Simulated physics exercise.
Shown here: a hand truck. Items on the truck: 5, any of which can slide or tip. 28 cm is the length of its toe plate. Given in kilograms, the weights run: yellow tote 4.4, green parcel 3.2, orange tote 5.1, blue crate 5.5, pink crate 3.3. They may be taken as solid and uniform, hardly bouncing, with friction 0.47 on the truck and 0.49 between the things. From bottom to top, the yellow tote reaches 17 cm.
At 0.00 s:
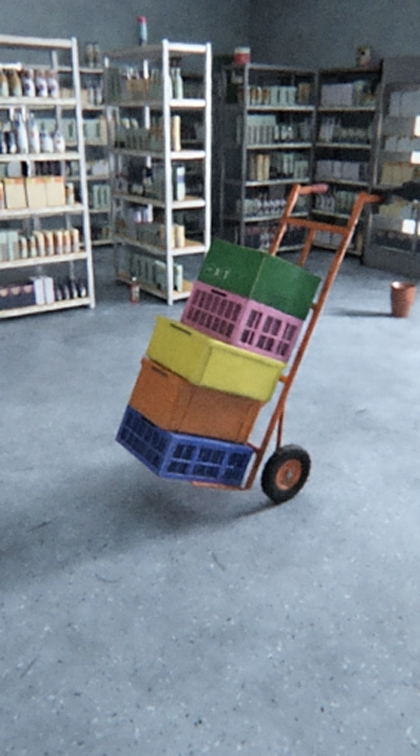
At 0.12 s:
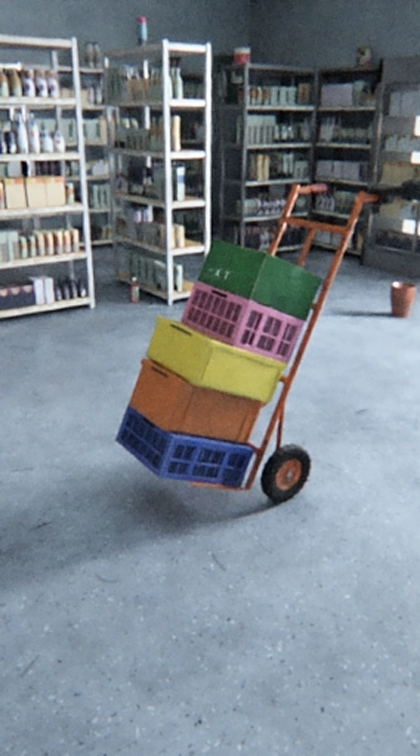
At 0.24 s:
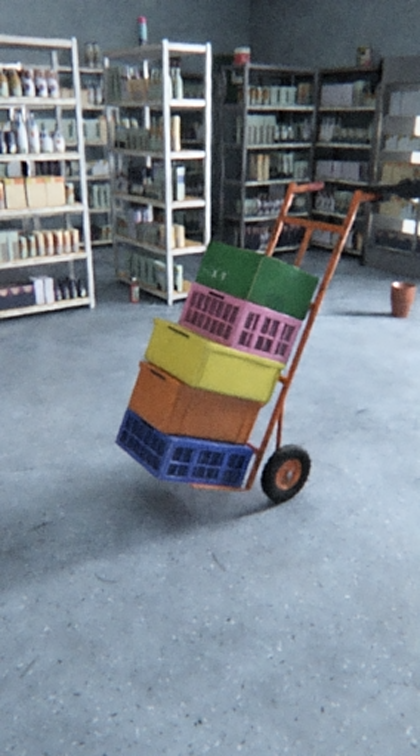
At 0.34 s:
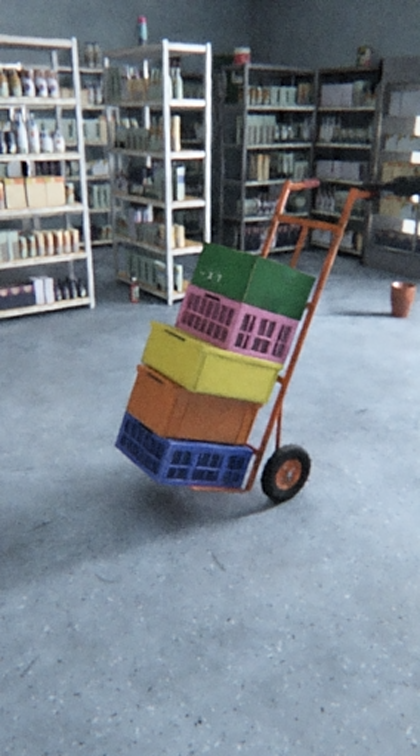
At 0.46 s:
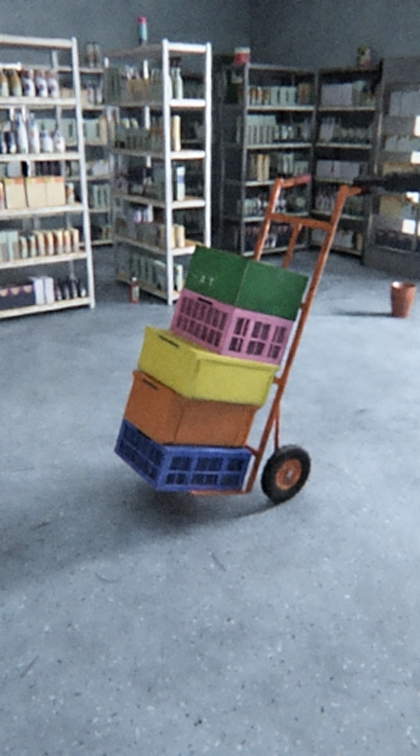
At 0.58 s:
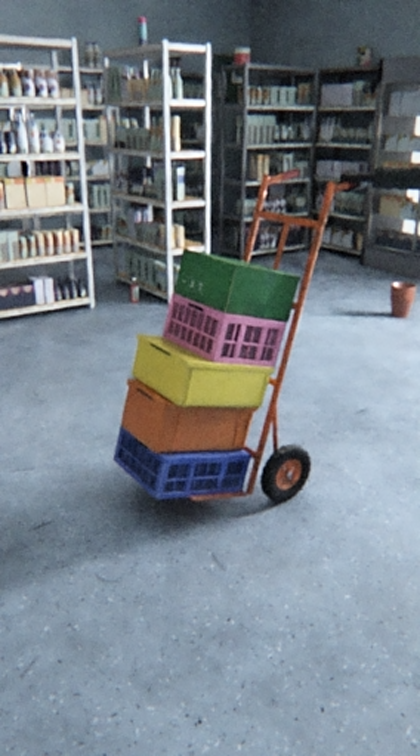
An orange hand truck leans back to the right in a grey storeroom, seen from a fixed, slightly raised side view, with stocked shelves behind and a small reddish pot at right. It carries a stack with a blue crate lowest, then an orange tote, yellow tote, pink crate and green parcel. The truck slowly swings more upright, its handles moving left with the stack, while its wheel stays in place.
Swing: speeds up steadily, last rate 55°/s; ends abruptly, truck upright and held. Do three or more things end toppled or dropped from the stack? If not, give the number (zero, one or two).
No, zero.
Around 0.88 s, 3° short of upright.
Around 1.08 s, truck upright; green parcel tipped 4° against what carries it near (181, 307); yellow tote tipped 4° against what carries it near (172, 399); pink crate tipped 4° against what carries it.
Around 1.38 s, truck upright; green parcel shifted 4 cm near (183, 307); yellow tote shifted 2 cm near (174, 399); pink crate shifted 3 cm.
Around 1.48 s, truck upright.
Finally (2.0 s), all 5 still in place (within 10 cm). In the last view, yellow tote near (179, 398), green parcel near (192, 307).
